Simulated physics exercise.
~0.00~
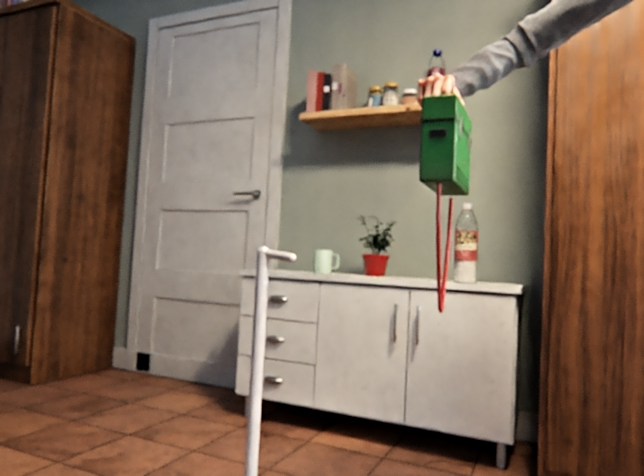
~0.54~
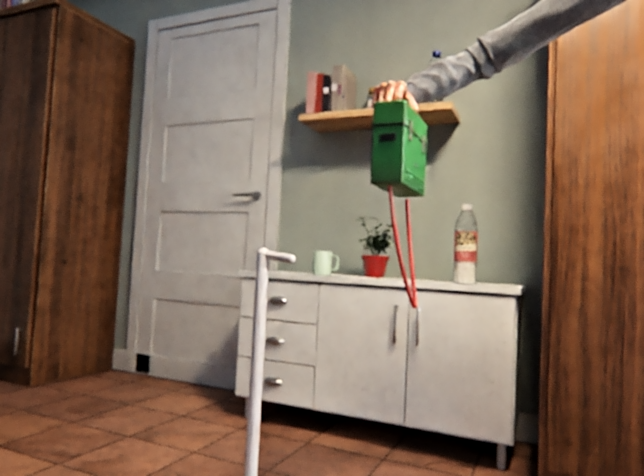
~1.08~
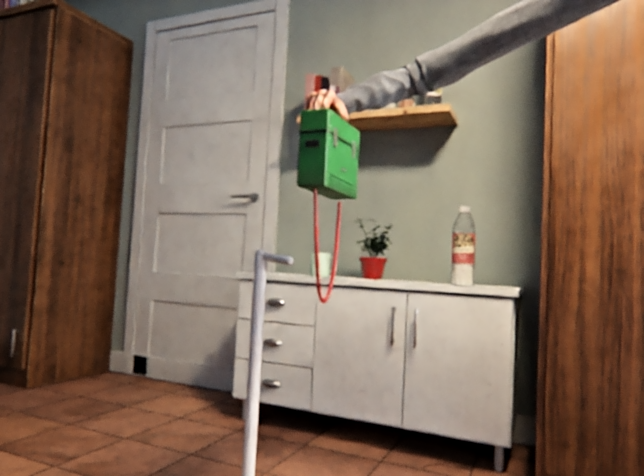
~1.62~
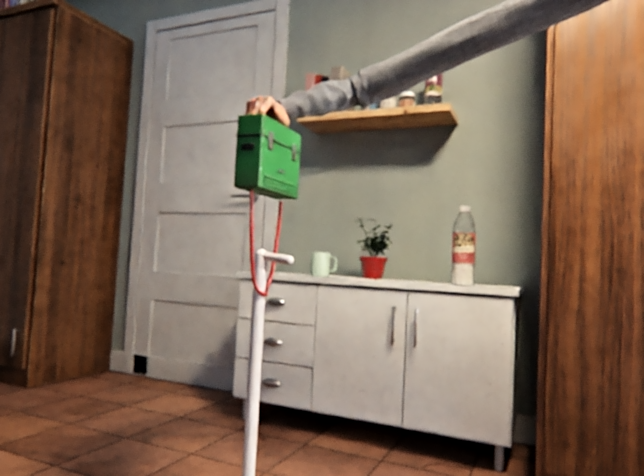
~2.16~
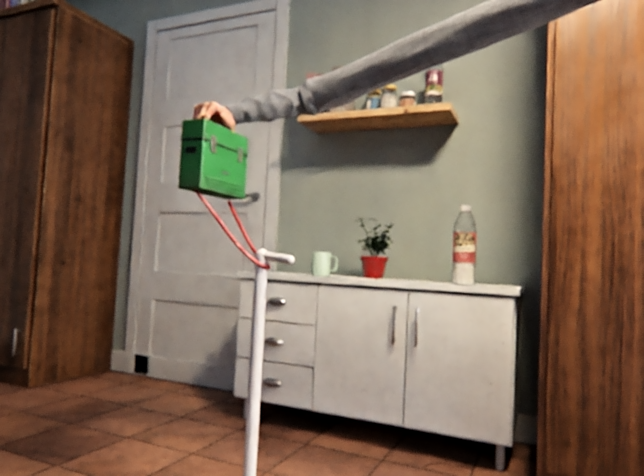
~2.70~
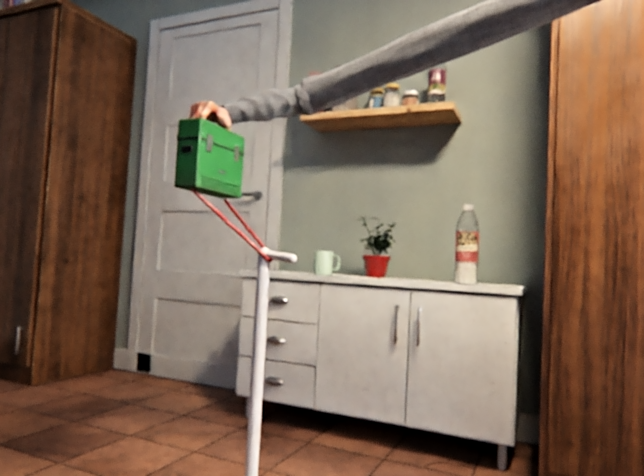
A grey-sleeved arm carrying a green case leftward past a white post, its hanging red loop catching and pulling tight around the post.
